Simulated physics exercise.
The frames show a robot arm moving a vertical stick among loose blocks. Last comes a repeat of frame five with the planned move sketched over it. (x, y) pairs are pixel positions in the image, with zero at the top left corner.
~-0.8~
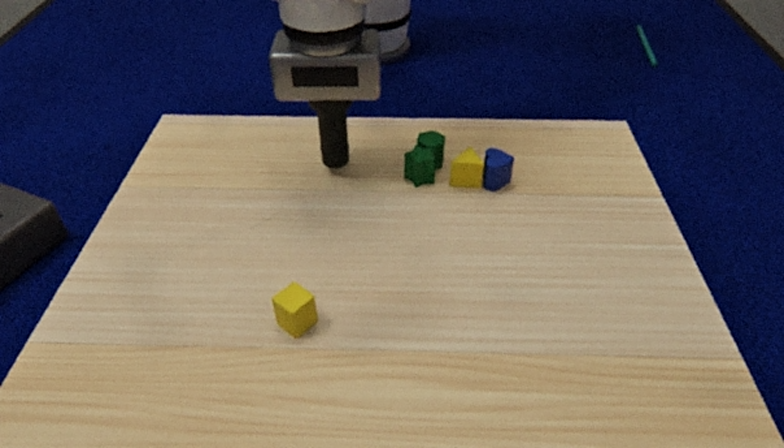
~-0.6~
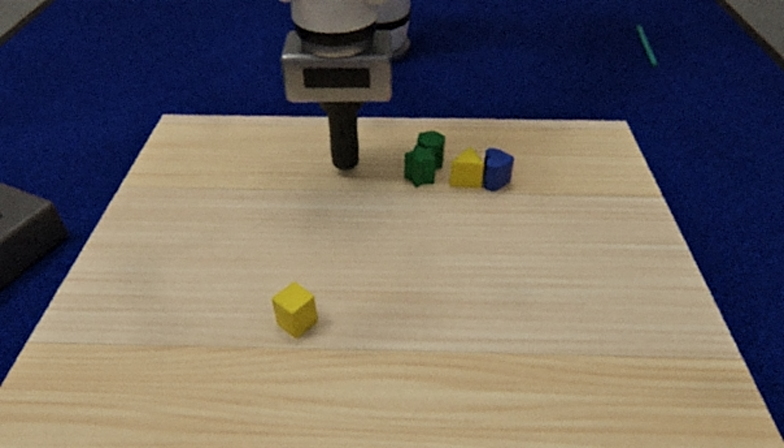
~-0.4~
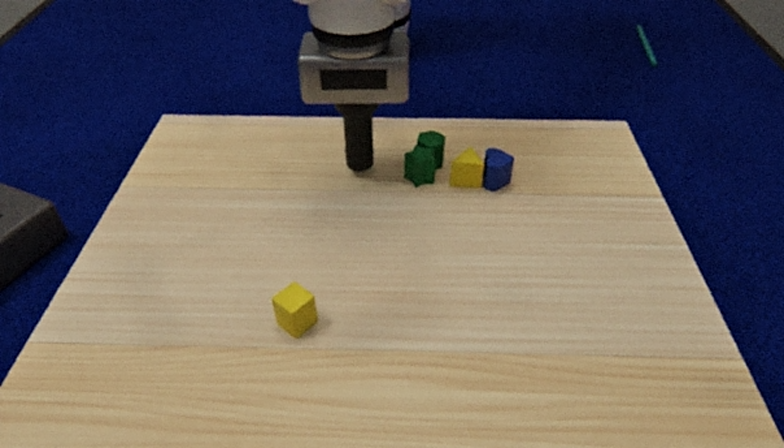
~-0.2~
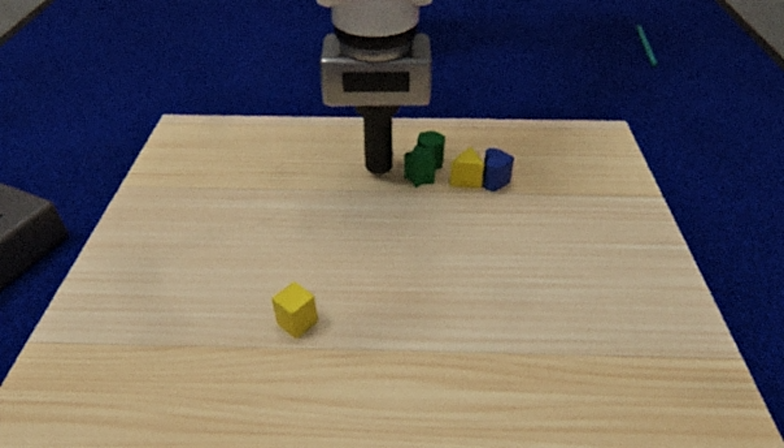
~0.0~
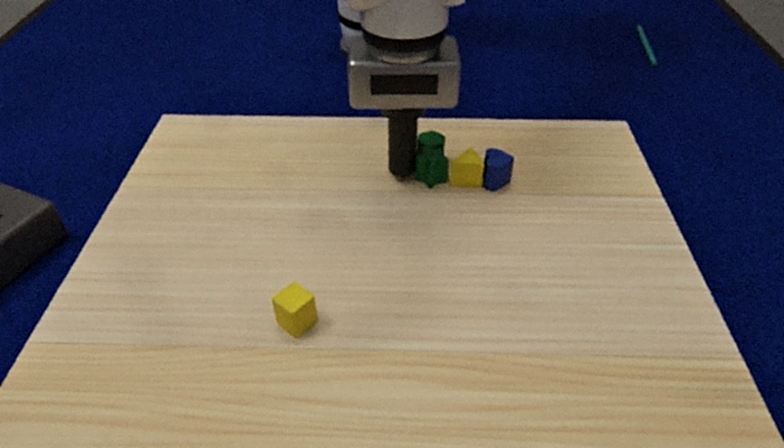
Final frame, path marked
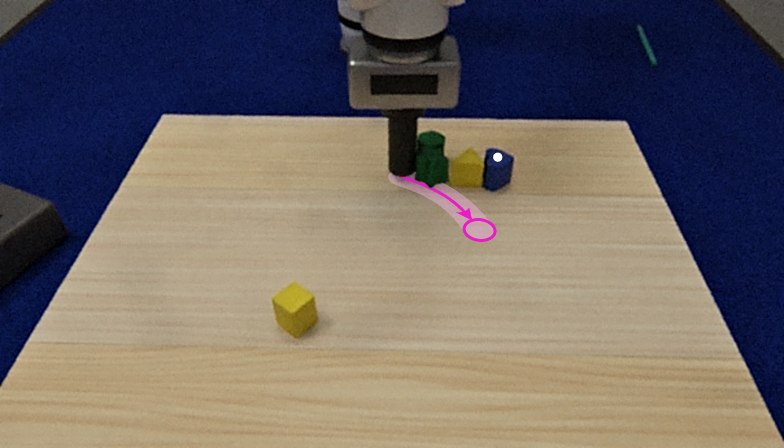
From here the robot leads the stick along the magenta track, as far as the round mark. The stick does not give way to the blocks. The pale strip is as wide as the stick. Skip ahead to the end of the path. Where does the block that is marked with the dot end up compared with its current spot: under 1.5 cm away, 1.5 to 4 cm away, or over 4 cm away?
Between 1.5 and 4 cm.
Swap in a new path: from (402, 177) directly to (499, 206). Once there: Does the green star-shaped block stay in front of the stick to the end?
No.
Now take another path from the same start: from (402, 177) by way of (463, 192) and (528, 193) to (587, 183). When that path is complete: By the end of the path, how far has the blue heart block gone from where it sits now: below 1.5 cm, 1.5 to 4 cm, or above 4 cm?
It is going to finish beyond 4 cm from where it is now.
The drawn path runs from (402, 177) over (433, 189) and (459, 207) to (480, 230); the dot is on the blue heart block.
On the path given first. One third of the way, stick at (434, 182); green star-shaped block at (460, 161), turned 40° anticlockwise; yellow triangular piece at (487, 160); blue heart block at (508, 156), turned 30° anticlockwise.
Two thirds of the way, stick at (460, 199); green star-shaped block at (478, 170), turned 75° anticlockwise; yellow triangular piece at (502, 162), turned 30° anticlockwise; blue heart block at (517, 153), turned 50° anticlockwise.
At the end, stick at (481, 222); green hexagonal block not moved; green star-shaped block at (478, 170), turned 75° anticlockwise; yellow triangular piece at (502, 162), turned 30° anticlockwise; blue heart block at (517, 153), turned 50° anticlockwise.
